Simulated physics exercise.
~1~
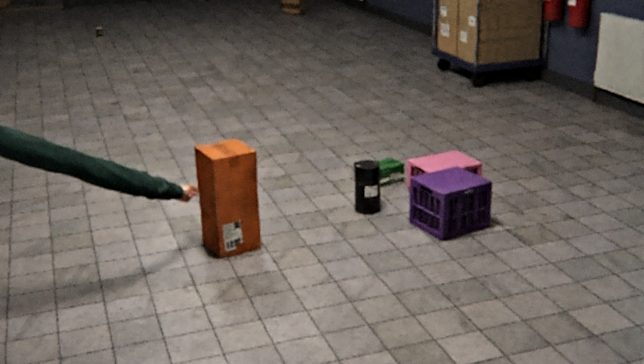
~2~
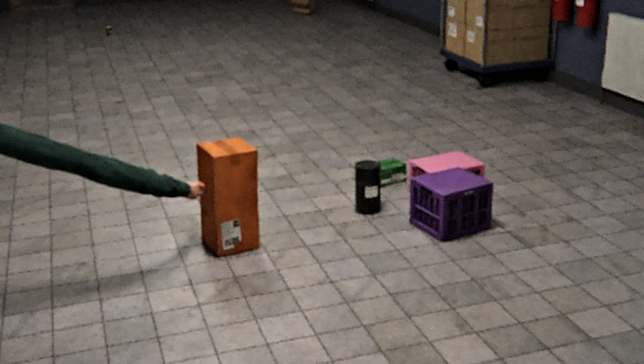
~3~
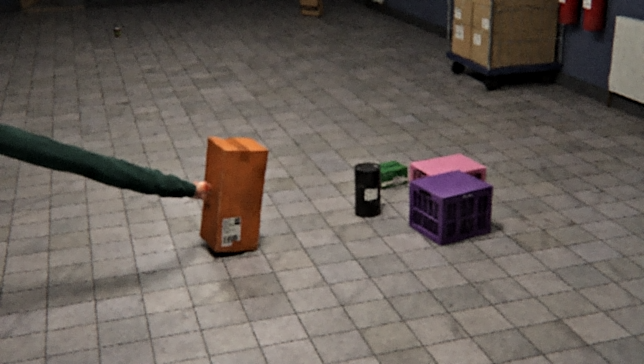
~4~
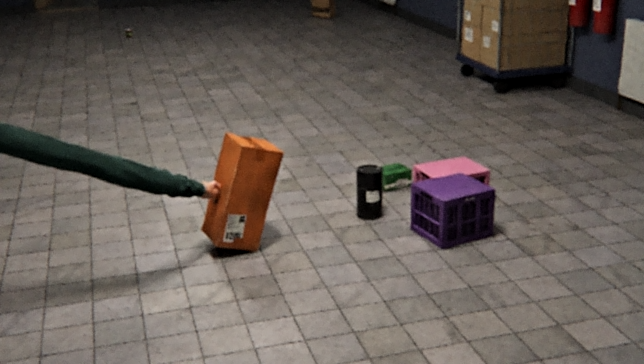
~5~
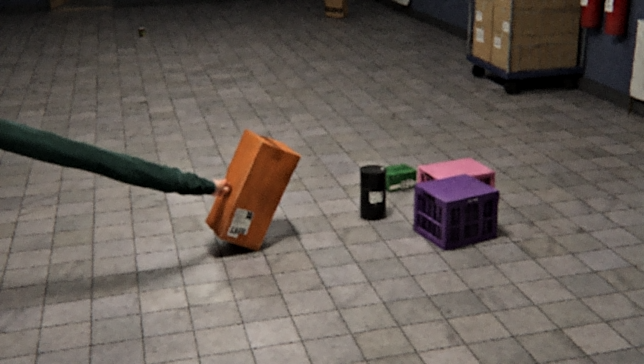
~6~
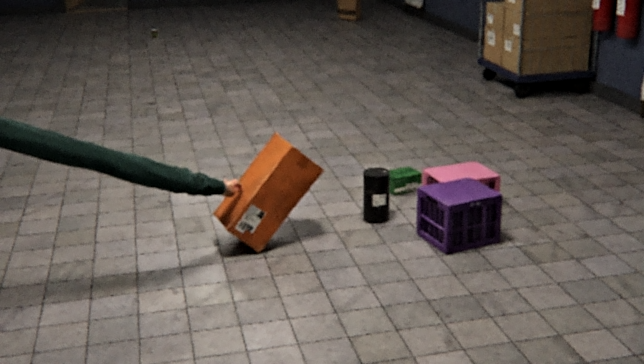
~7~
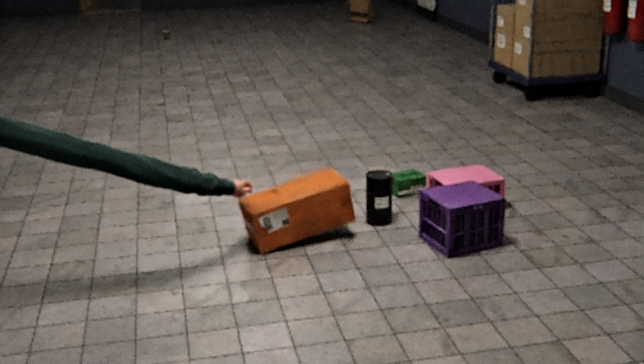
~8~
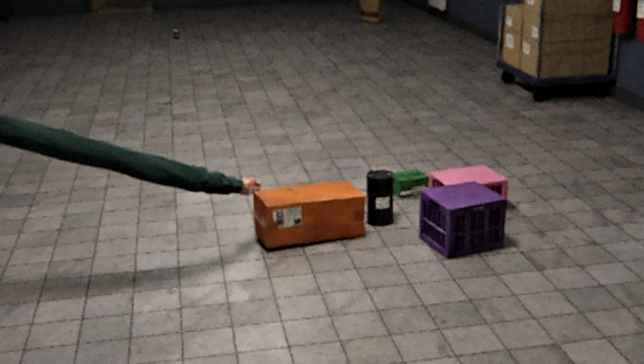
An arm in a dark green sleeve slowly pushed a tall orange box, which leaned to the right and toppled onto its side near a black canister, while the canister, green parcel, and pink and purple crates stayed put.
